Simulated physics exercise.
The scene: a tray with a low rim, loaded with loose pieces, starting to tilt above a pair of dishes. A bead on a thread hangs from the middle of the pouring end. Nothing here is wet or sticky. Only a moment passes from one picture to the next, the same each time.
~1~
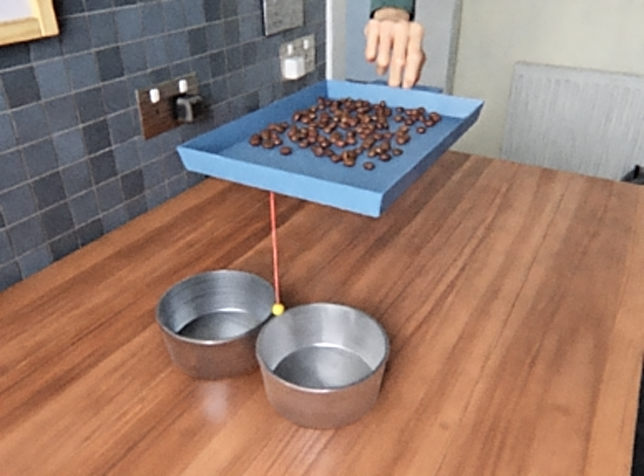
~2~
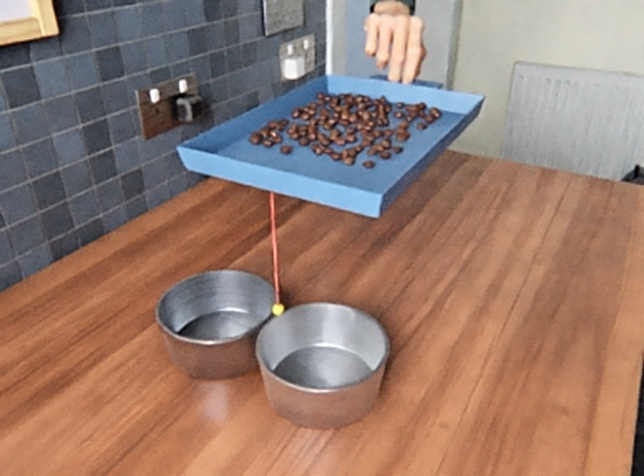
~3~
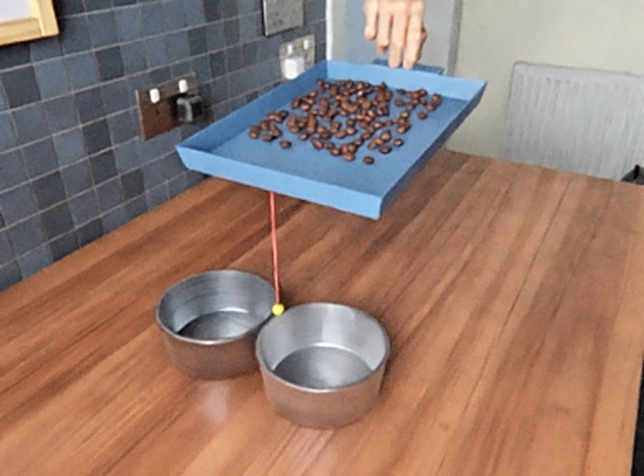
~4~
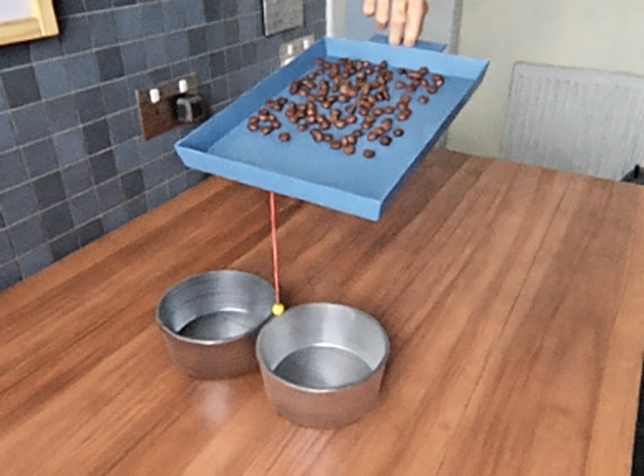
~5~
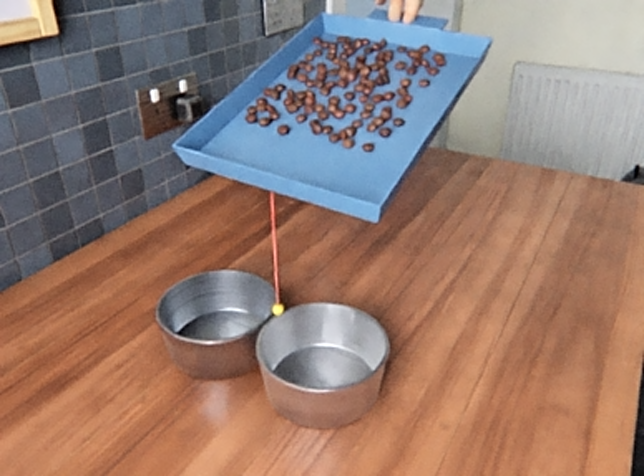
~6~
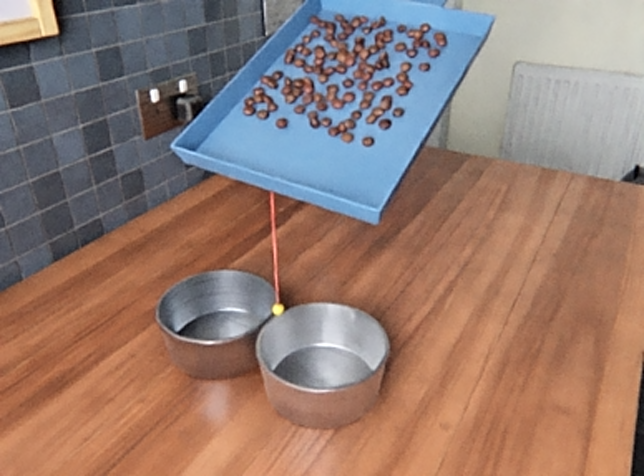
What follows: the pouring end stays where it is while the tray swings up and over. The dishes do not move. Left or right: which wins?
The right-hand dish gets more.
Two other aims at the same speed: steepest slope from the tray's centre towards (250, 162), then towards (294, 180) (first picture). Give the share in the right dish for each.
About 0 and 20 per cent.
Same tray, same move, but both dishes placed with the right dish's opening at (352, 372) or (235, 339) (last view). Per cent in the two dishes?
Near 80 % and 30 %.
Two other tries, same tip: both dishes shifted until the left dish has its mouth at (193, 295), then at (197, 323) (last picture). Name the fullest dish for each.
First the dish on the right, then the right dish.
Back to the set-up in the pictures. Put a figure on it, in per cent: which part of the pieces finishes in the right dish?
It comes to 40 per cent or so.
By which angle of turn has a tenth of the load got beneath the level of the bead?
Around 85° of tilt.
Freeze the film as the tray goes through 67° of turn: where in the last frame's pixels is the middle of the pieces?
At about (296, 173).
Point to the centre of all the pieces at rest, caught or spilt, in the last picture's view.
Near (287, 429).
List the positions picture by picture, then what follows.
The first picture shows corners of the pouring end (184, 146) and (379, 190), level; middle of the load (344, 126), flat chocolate drops; left dish (180, 353); right dish (289, 400); bead on its thread (278, 309).
The second picture shows corners of the pouring end (184, 146) and (378, 191), level; middle of the load (344, 123).
The third picture shows corners of the pouring end (183, 145) and (378, 194), tipped barely, lowest at the right corner; middle of the load (344, 113).
The fourth picture shows corners of the pouring end (181, 144) and (377, 197), tipped a little, lowest at the right corner; middle of the load (344, 98).
The fifth picture shows corners of the pouring end (180, 144) and (376, 201), tipped clearly, lowest at the right corner; middle of the load (343, 83).
The sixth picture shows corners of the pouring end (178, 144) and (376, 205), tipped clearly, lowest at the right corner; middle of the load (341, 69); left dish (180, 353); right dish (289, 400).
Just after the last frame, tray tipped steeply; almost all on the tray; just a few in the air.
A moment on, tray tipped past a quarter turn; roughly a quarter on the tray; roughly a quarter in the right dish; just a few in the left dish; roughly half outside both; about a tenth in the air.
Further on, tray tipped past a quarter turn; roughly a third in the right dish; just a few in the left dish; roughly half outside both.
When it is over, tray tipped past a quarter turn; roughly a third in the right dish; just a few in the left dish; roughly half outside both.
